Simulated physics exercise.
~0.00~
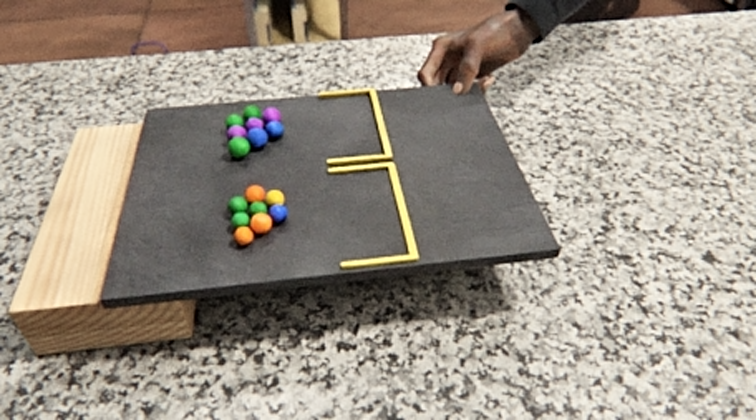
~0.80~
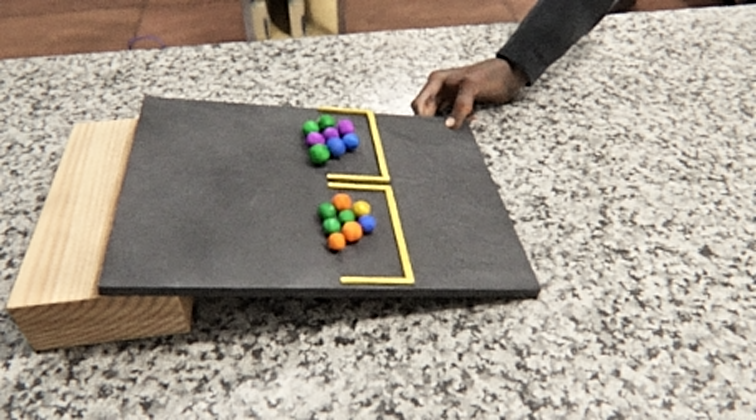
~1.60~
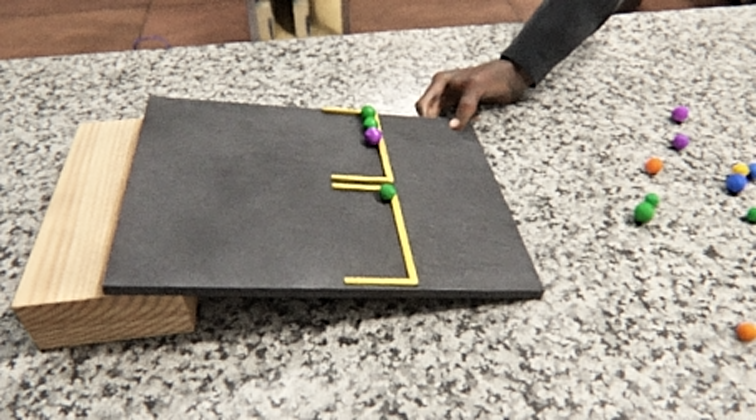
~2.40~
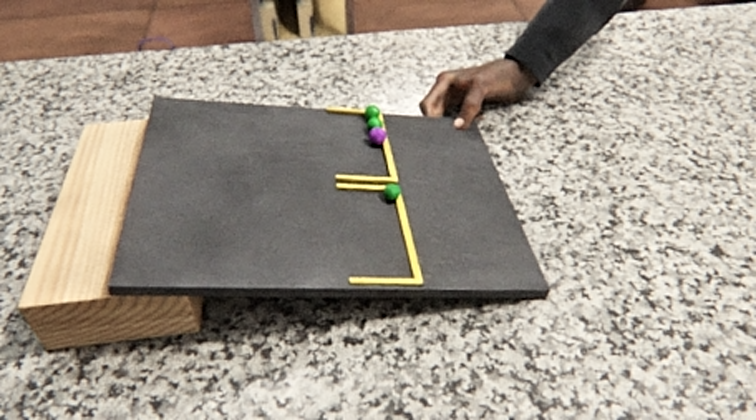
On a speckled countertop, a hand lowers a propped dark board, and colourful balls roll past yellow barriers, leaving a few behind.
